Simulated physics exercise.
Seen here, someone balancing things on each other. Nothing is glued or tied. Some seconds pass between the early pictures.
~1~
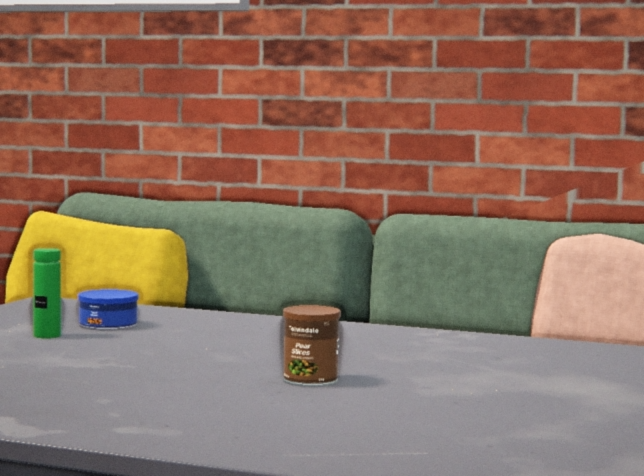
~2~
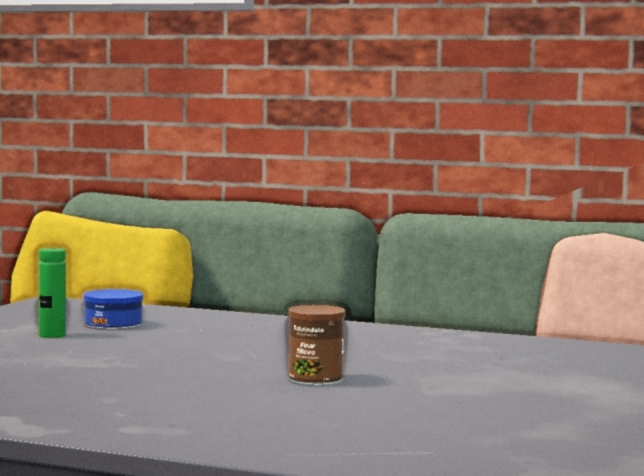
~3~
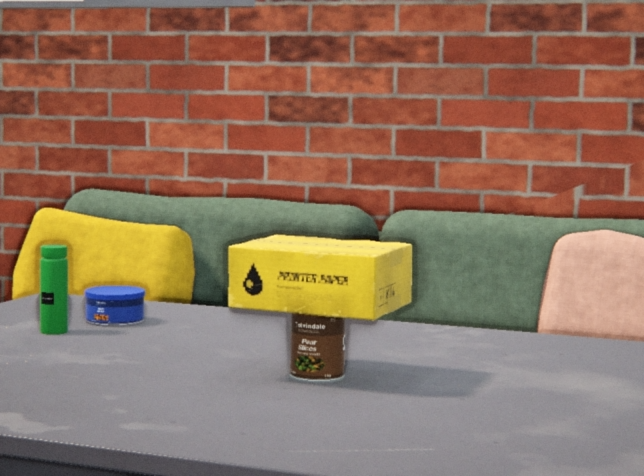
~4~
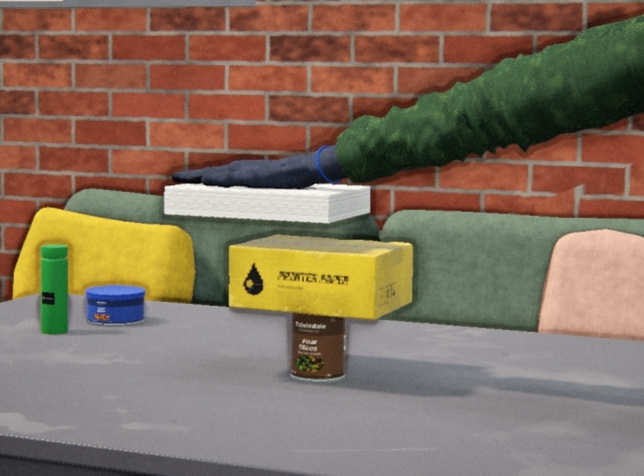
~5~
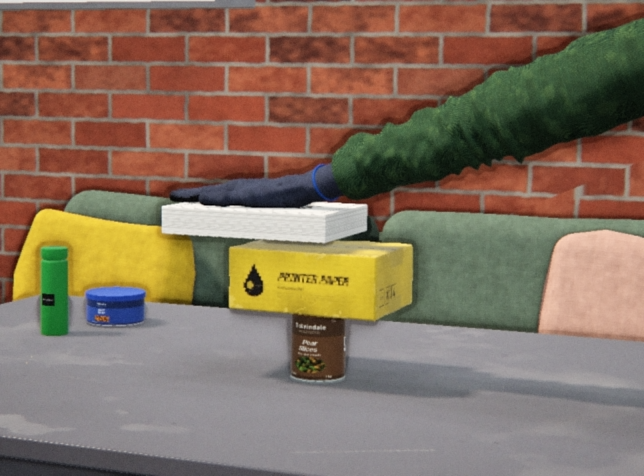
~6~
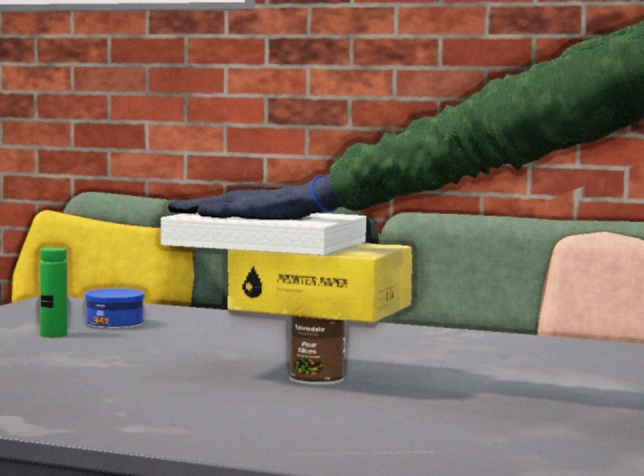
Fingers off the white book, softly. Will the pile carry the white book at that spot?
In the end the pile loses its balance.
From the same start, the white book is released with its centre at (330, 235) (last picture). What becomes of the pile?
Then it keeps its balance.
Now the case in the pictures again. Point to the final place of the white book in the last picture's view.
At about (222, 296).
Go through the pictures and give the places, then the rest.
In the first picture, the last thing is not in view yet; brown tin (311, 346).
In the second picture, the last thing is not in view yet.
In the third picture, the last thing is not in view yet; brown tin (318, 342).
The fourth picture shows coming down; white book (270, 200); yellow box (322, 275).
The fifth picture shows coming down; white book (267, 219); brown tin (318, 343).
The sixth picture shows set down, still held; white book (266, 230); yellow box (322, 277).
Then, 0.40 s later than the last frame, white book now fallen; yellow box tilted by 56°.
Then, 0.50 s later than the last frame, yellow box tilted by 71°.
Then, 1.00 s later than the last frame, yellow box tilted by 68°.
When it is over, fallen, white book and yellow box; the other 3 as before. End places, in pixels of the last picture, white book near (222, 296). The pile comes apart.
